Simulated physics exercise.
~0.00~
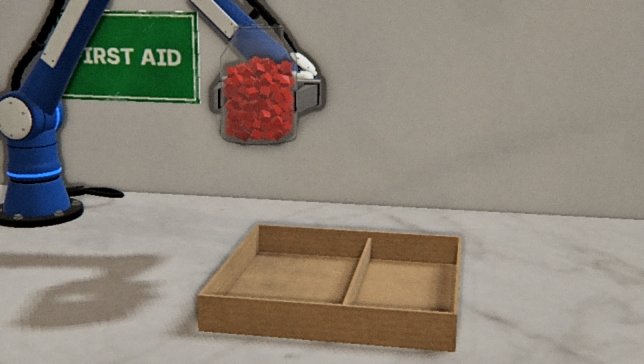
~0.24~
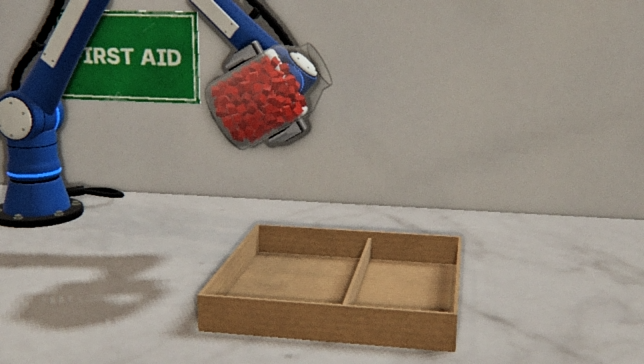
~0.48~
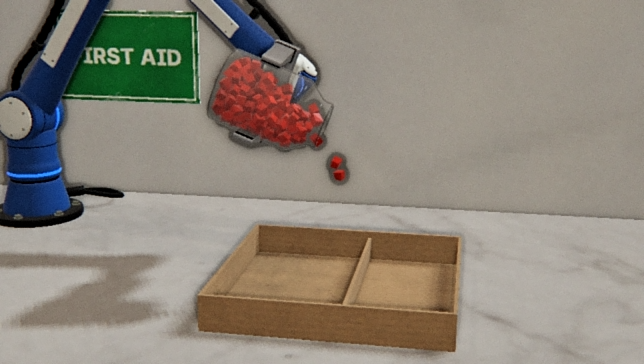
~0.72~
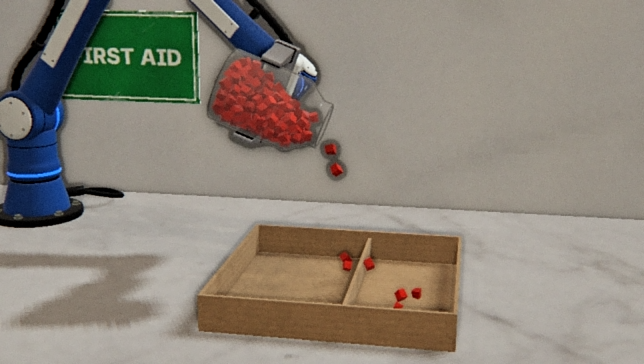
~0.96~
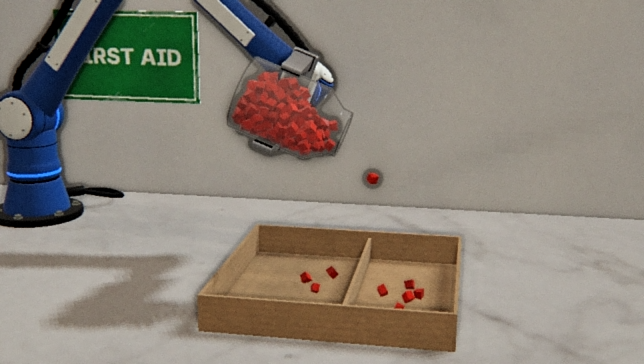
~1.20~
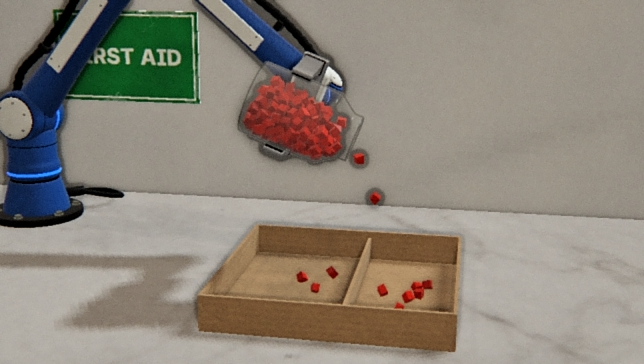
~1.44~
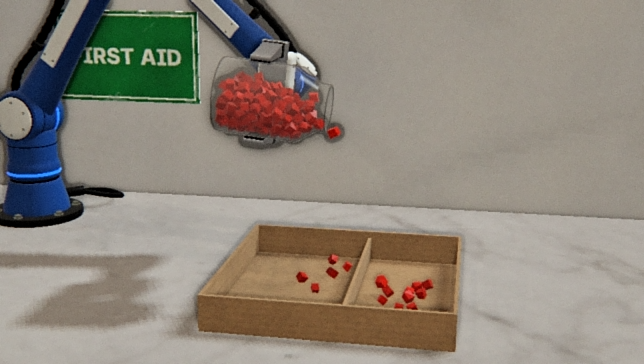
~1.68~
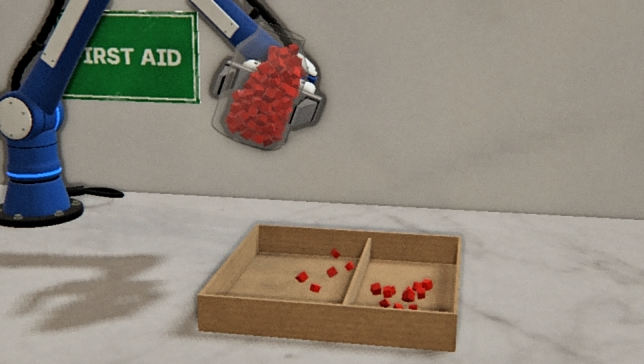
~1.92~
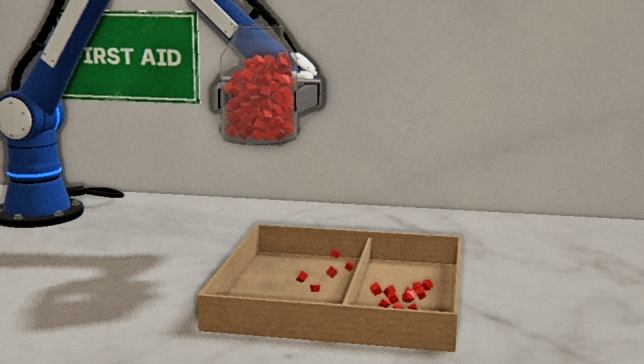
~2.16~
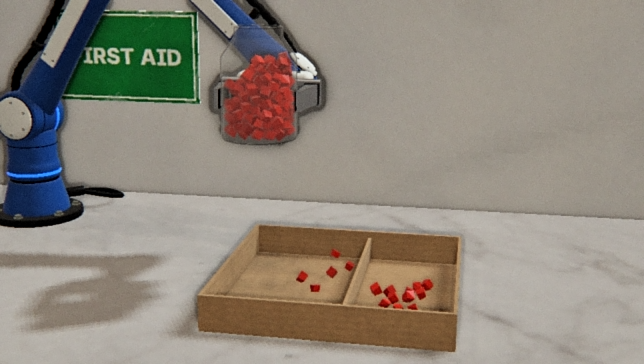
On a pale marble surface before a grey wall with a green first aid sign, a blue robot arm holds a clear jar packed with small red cubes above an open wooden tray split into two parts. The arm tips the jar over to the right, and a few cubes tumble from its mouth. They land on both sides of the divider while the jar shifts slightly right, then back left. The arm then turns the jar upright again. It ends still mostly full, with a small scattering of cubes in each part, more on the right.
